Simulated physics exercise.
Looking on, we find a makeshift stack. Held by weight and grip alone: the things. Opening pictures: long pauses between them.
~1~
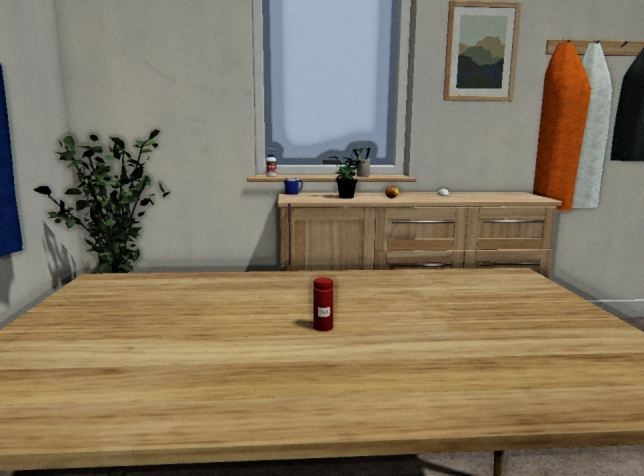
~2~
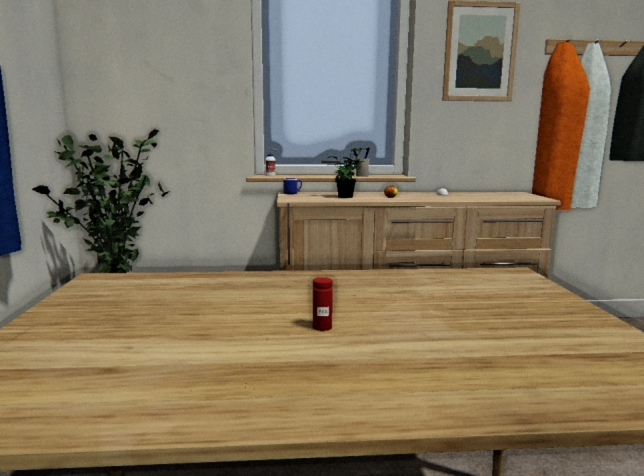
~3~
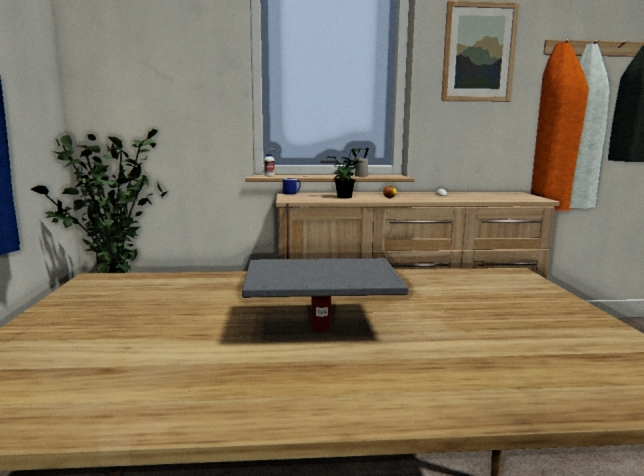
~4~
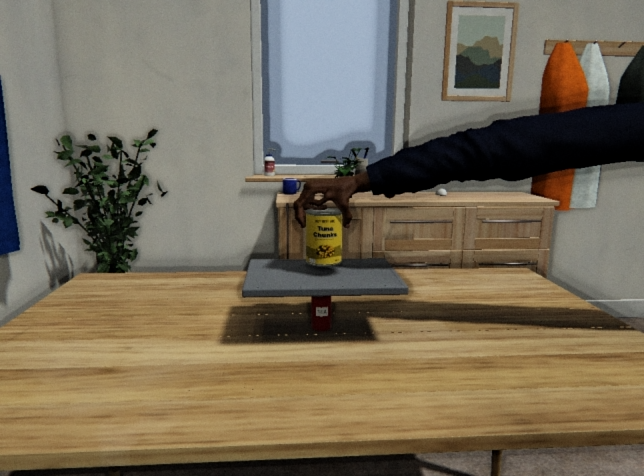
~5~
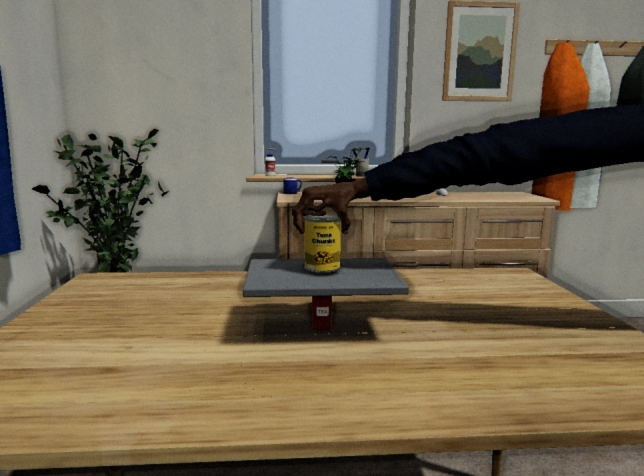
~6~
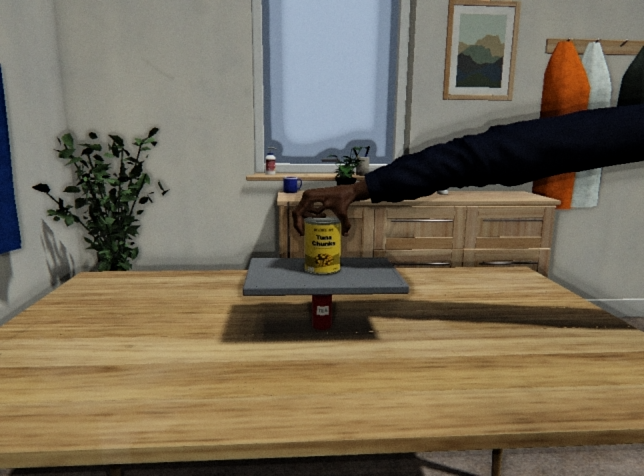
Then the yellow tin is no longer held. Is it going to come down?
The stack is stable.
Then, 0.50 s later than the last frame, all is still.
Then, 1.30 s later than the last frame, yellow tin resting near (323, 246).
When it is over, all 3 as before. End places, in pixels of the last picture, yellow tin near (323, 246). The stack keeps its balance.
